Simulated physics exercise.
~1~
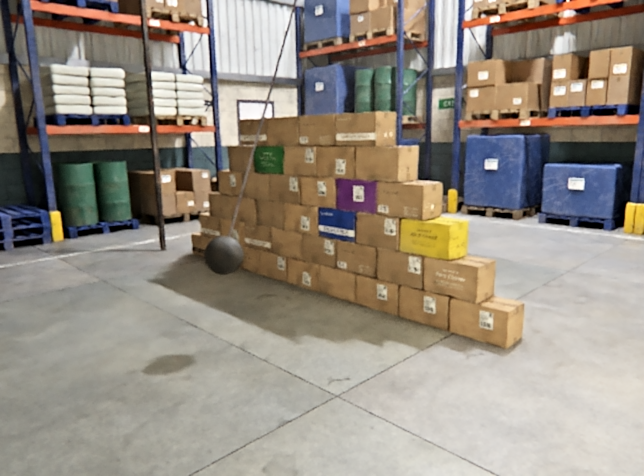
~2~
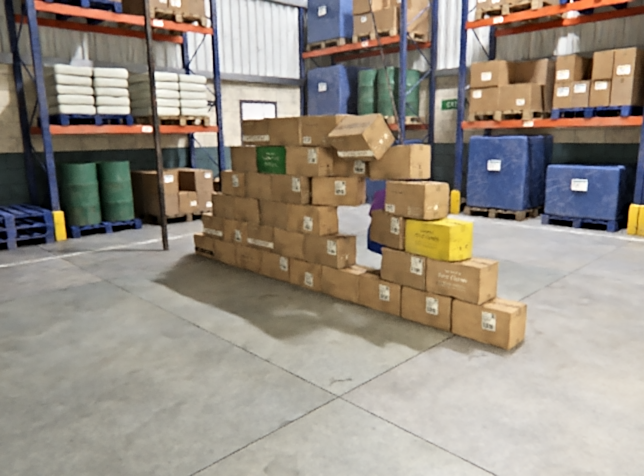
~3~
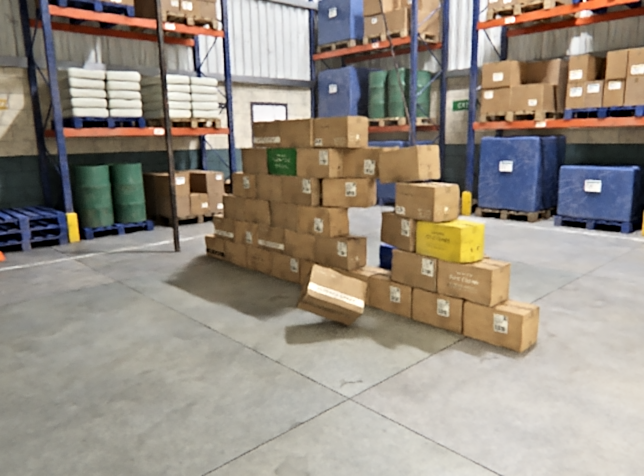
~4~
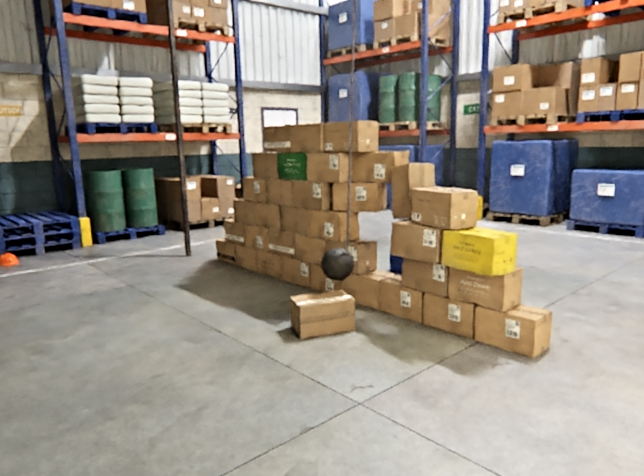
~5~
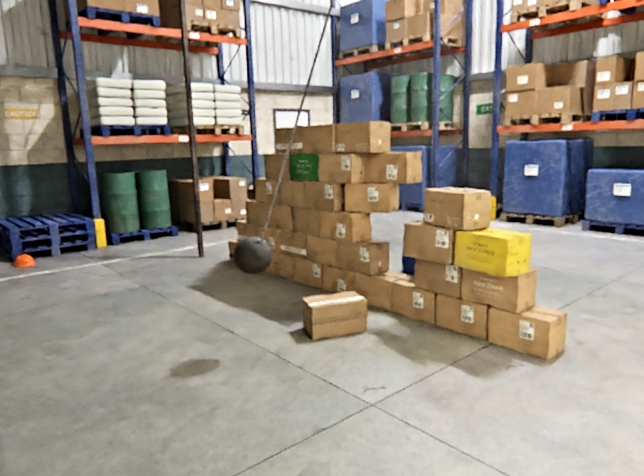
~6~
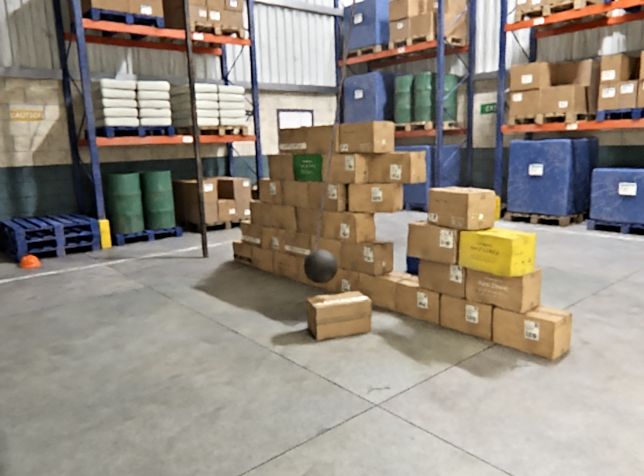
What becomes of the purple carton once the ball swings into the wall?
It is knocked out of its place toward the back of the wall and falls, dropping out of sight behind the cartons.
Warehouse floor, a dark ball punching a gap through a stepped carton wall, then swinging in front as most cartons stay standing.
